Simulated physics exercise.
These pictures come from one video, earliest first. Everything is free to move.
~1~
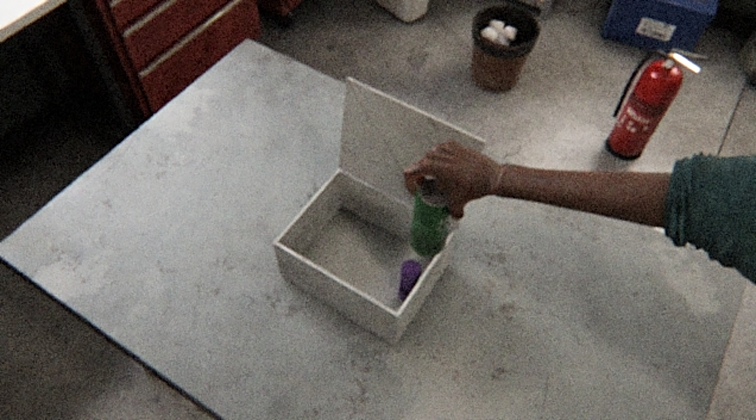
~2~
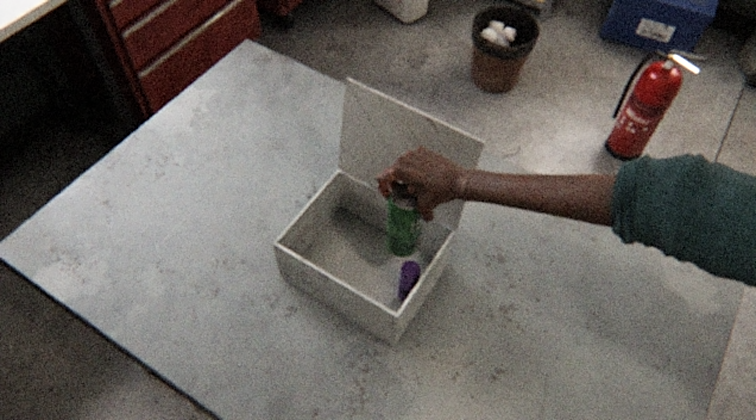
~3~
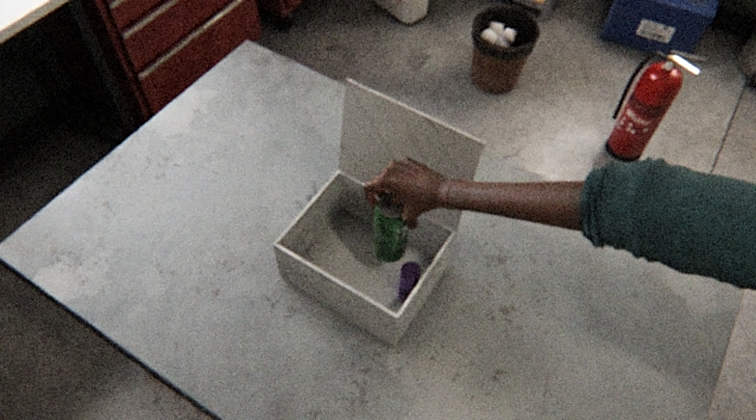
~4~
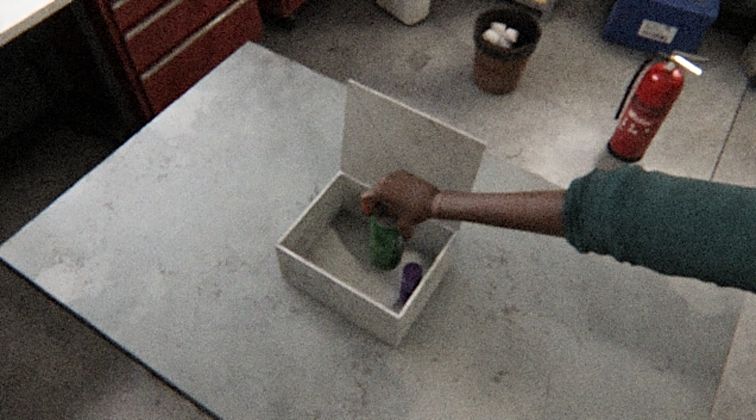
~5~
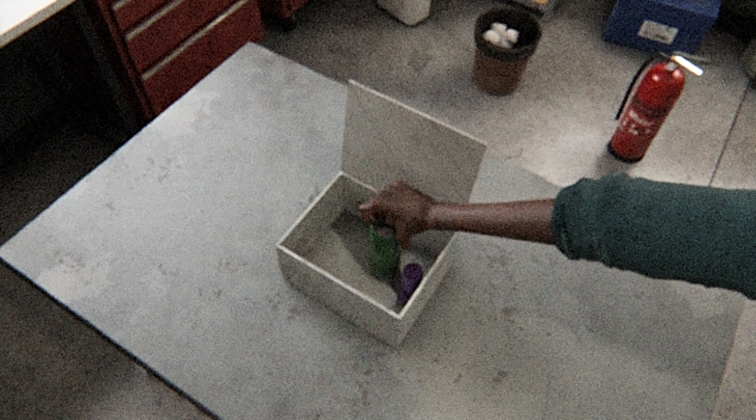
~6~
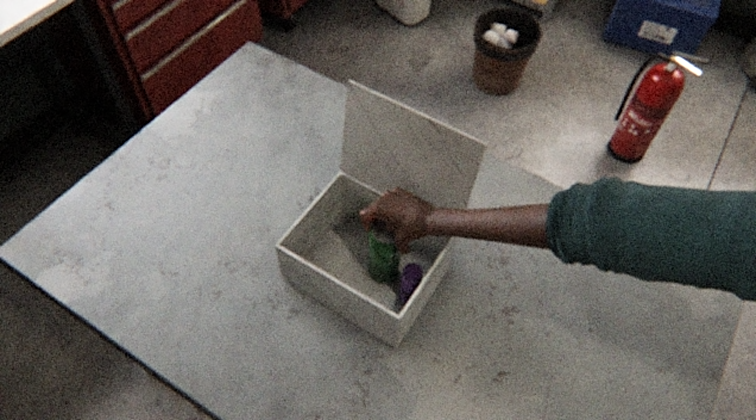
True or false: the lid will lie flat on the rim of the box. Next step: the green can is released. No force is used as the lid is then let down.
False.
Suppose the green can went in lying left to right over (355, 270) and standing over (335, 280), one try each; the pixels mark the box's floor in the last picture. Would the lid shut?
Try 1: Lid shut; try 2: Lid not shut.
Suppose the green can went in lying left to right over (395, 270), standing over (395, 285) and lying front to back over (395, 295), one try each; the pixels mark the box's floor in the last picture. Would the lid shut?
First, it shuts; second, it shuts; third, it shuts.
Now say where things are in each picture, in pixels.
In the first frame, coming down; green can (431, 220); purple shaker (409, 281).
In the second frame, coming down; green can (405, 222); purple shaker (409, 282).
In the third frame, coming down; green can (392, 229); purple shaker (409, 283).
In the fourth frame, coming down; green can (387, 239); purple shaker (411, 284).
In the fifth frame, coming down; green can (386, 248); purple shaker (411, 284).
In the sixth frame, put in, still held; green can (385, 253); purple shaker (411, 284).
Then, 1.30 s later than the last frame, lid 80° above the rim.
Then, 1.70 s later than the last frame, lid 47° above the rim.
When it is over, lid 28° above the rim; both as before. End places, in pixels of the last picture, green can near (385, 253).
